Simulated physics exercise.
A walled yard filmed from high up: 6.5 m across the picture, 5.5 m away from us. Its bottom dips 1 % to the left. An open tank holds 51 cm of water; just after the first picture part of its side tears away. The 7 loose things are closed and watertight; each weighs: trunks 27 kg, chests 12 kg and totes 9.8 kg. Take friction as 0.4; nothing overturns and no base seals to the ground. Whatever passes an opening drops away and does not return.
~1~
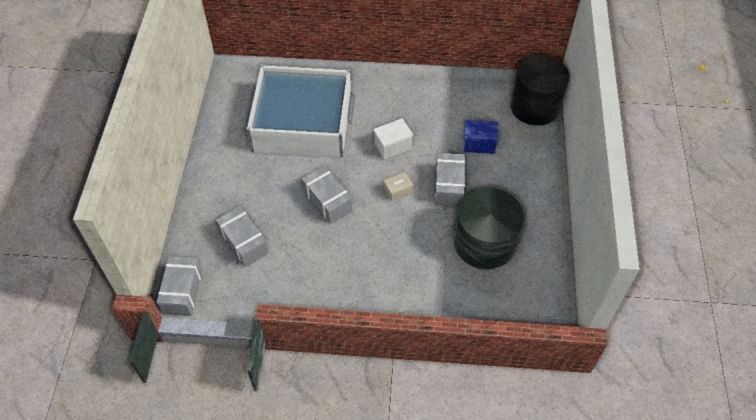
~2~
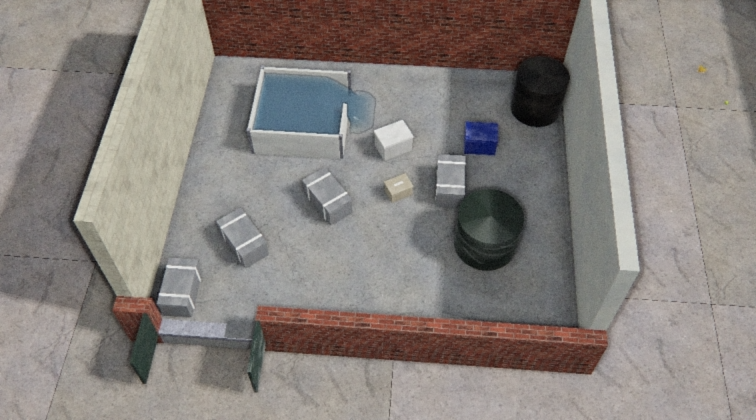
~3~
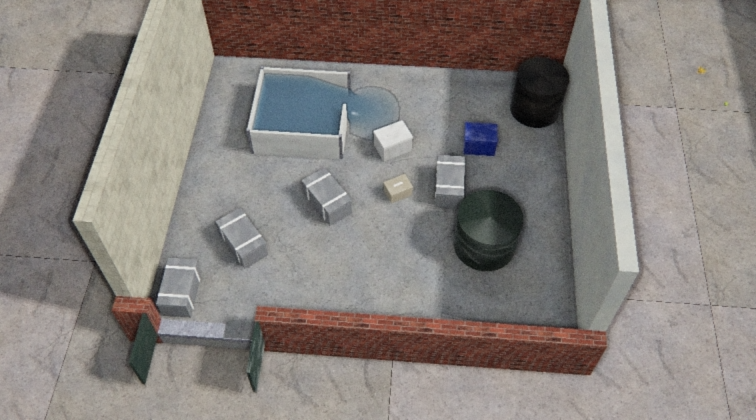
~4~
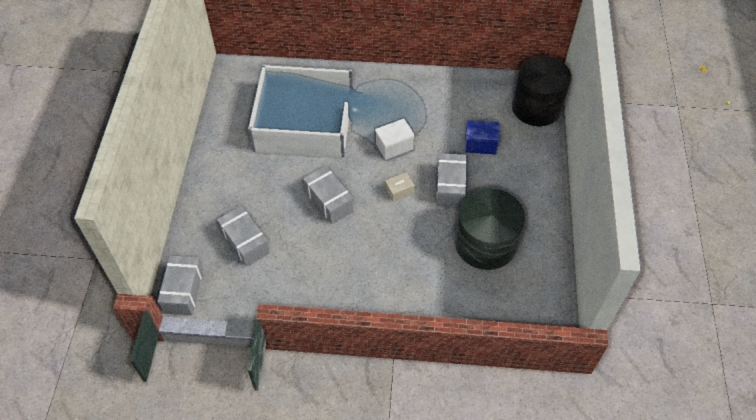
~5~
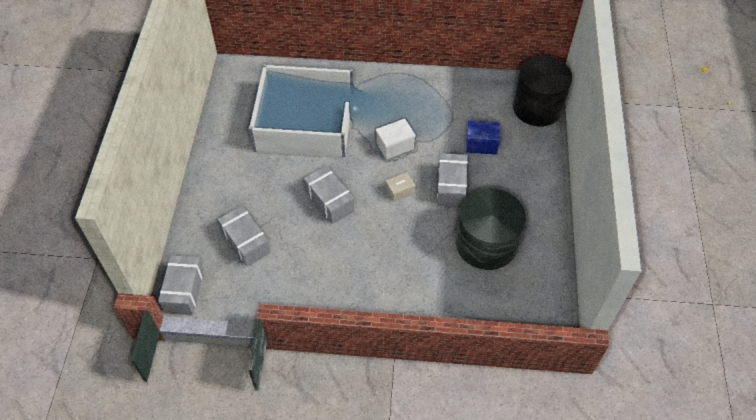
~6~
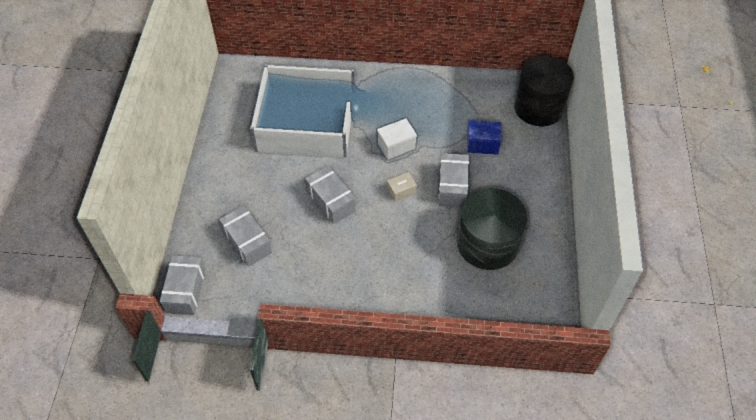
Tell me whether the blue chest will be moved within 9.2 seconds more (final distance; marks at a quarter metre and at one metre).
Blue chest ends far away.
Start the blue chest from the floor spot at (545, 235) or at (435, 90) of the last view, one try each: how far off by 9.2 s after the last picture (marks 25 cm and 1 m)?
In that order: It travels far; it slides a little.
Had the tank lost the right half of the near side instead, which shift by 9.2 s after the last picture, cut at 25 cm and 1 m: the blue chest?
Then the blue chest holds its place.
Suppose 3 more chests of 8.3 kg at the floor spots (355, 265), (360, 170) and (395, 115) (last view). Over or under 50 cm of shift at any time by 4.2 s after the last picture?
In that order: Under, less, more.
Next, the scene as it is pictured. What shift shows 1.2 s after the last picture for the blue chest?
About 80 cm.
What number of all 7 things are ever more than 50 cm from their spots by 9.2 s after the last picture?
That makes 2.
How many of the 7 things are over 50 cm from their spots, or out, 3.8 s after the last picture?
By then 1.
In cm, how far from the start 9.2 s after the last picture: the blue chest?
Roughly 300 cm.
Then, 1.2 s after the last picture the blue chest is near (526, 141), 0.7 m from its start, aground; 0 of 7 are out; 0 afloat.
Then, 3.8 s after the last picture the blue chest is near (538, 243), 2.3 m from its start, afloat; 0 of 7 are out; 1 afloat.
Then, 6.2 s after the last picture the blue chest is near (513, 283), 3.0 m from its start, aground; 0 of 7 are out; 0 afloat.
Then, 9.2 s after the last picture the blue chest is near (499, 279), 2.9 m from its start, aground; 0 of 7 are out; 0 afloat.
